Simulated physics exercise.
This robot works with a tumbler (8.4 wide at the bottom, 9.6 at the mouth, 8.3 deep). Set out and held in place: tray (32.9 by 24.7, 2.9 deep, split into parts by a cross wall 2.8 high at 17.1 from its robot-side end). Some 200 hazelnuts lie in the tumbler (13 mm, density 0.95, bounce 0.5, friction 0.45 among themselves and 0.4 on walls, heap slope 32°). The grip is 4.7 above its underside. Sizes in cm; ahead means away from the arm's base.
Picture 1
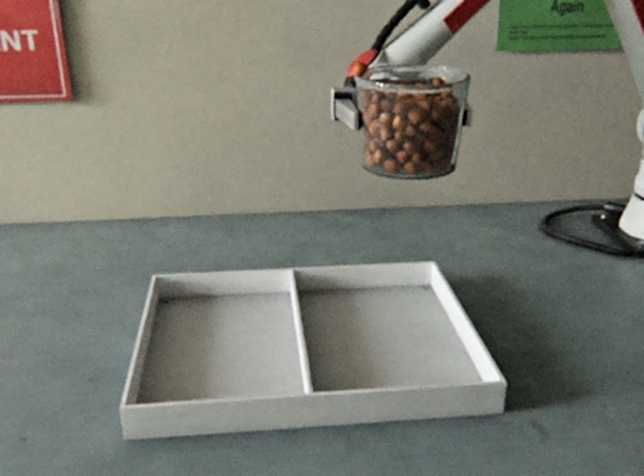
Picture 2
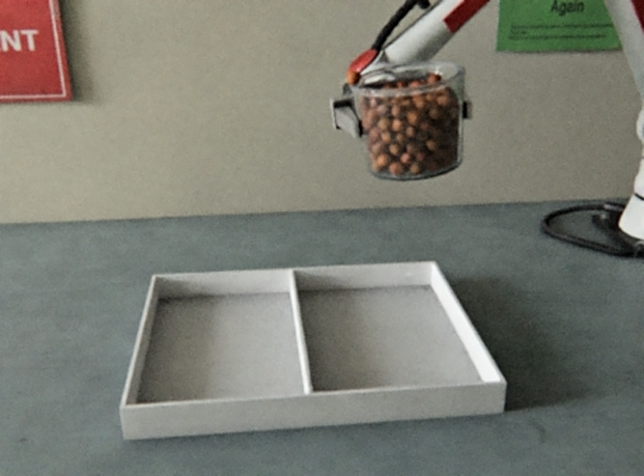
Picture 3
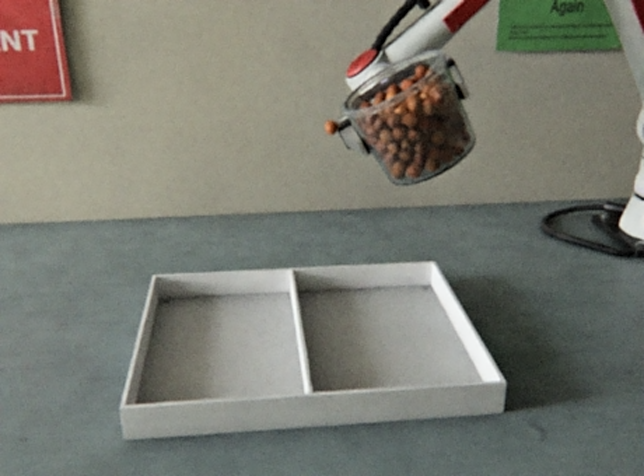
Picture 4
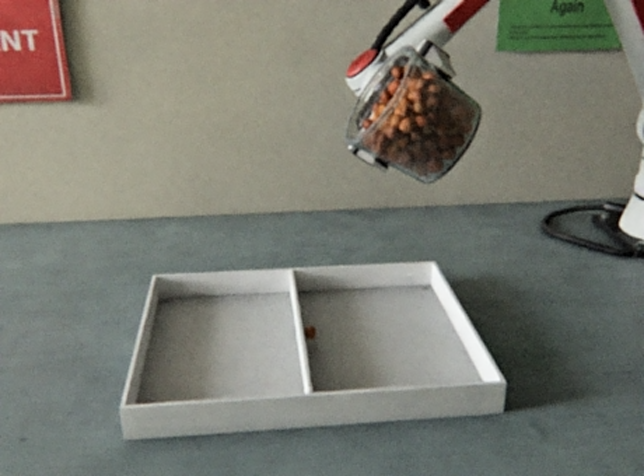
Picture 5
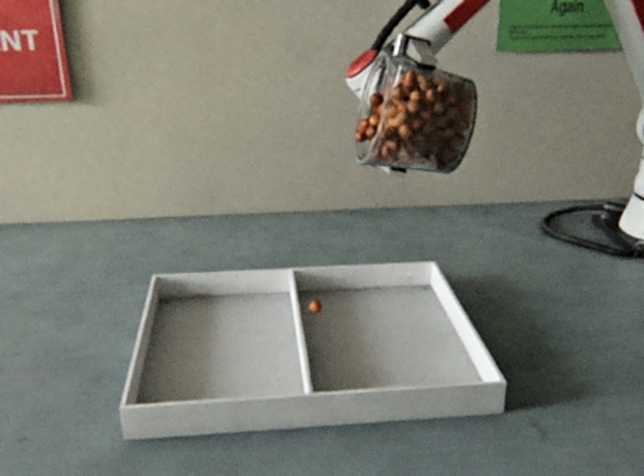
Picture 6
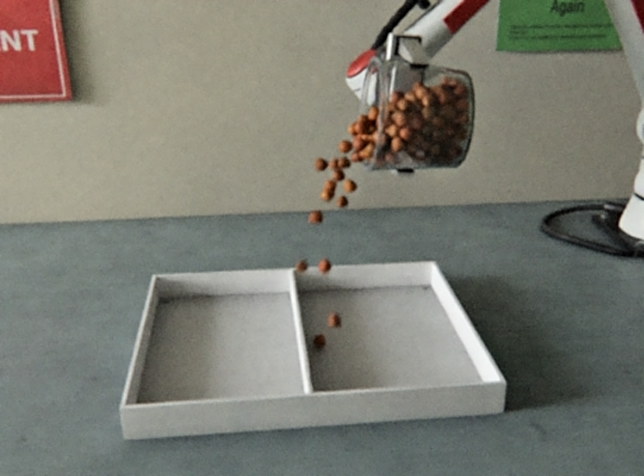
To begin with, a robot arm holds a clear tumbler of hazelnuts level above an empty white tray with two compartments. The arm tilts the tumbler steadily to the left, and a single nut drops into the right compartment. With the tumbler nearly on its side, more nuts tumble out in a loose stream.
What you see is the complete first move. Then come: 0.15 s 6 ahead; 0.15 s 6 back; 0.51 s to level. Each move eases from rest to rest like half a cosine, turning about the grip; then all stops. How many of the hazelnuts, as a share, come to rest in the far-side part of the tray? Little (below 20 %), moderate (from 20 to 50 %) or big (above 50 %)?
In the far-side part of the tray the share is big, above 50 %.
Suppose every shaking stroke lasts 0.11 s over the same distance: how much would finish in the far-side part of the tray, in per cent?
In that case some 65 per cent.
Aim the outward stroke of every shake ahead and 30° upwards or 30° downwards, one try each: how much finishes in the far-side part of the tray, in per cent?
About 70 and 45 per cent.
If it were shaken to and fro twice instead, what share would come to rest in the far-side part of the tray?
Then about 70 per cent.
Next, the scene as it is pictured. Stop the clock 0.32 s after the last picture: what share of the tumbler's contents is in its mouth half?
Roughly 75 per cent.
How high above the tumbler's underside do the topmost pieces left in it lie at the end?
About 3.5 cm.
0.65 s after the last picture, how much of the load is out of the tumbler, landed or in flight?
Some 80 per cent.
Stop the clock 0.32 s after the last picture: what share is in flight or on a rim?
Roughly 53 per cent.
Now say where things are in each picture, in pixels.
In the first frame, tumbler middle at (410, 123), level; upper third of the load around (410, 104), from x 360 to 455, top at y 70; 196 in the tumbler.
In the second frame, tumbler middle at (411, 123), tilted 8° forward; upper third of the load around (412, 105), from x 355 to 455, top at y 80.
In the third frame, tumbler middle at (413, 122), tilted 29° forward; upper third of the load around (423, 105), from x 330 to 465, top at y 70; 195 in the tumbler, 1 in flight or on a rim.
In the fourth frame, tumbler middle at (415, 120), tilted 56° forward; upper third of the load around (421, 99), from x 310 to 470, top at y 70; 195 in the tumbler, 1 in the robot-side part.
In the fifth frame, tumbler middle at (416, 118), tilted 77° forward; upper third of the load around (425, 98), from x 315 to 465, top at y 75; 195 in the tumbler, 1 in the robot-side part.
In the sixth frame, tumbler middle at (416, 117), tilted 85° forward; upper third of the load around (428, 107), from x 300 to 460, top at y 80; 184 in the tumbler, 2 in the robot-side part, 10 in flight or on a rim.
Then, 0.32 s later, tilted 85° forward, highest piece 23 above the table; 44 in the far-side part, 40 in the tumbler, 8 in the robot-side part, 1 on the table or floor, 103 in flight or on a rim.
Then, 0.65 s later, tilted 19° forward, highest piece 25 above the table; 120 in the far-side part, 35 in the tumbler, 35 in the robot-side part, 6 on the table or floor.
Then, 1.01 s later, level, highest piece 23 above the table; 120 in the far-side part, 35 in the tumbler, 35 in the robot-side part, 6 on the table or floor.
Then, 2.06 s later, level, highest piece 23 above the table; 120 in the far-side part, 35 in the tumbler, 35 in the robot-side part, 6 on the table or floor.
At rest, 120 in the far-side part, 35 in the tumbler, 35 in the robot-side part, 6 on the table or floor. That is 61 % in the far-side part of the tray.
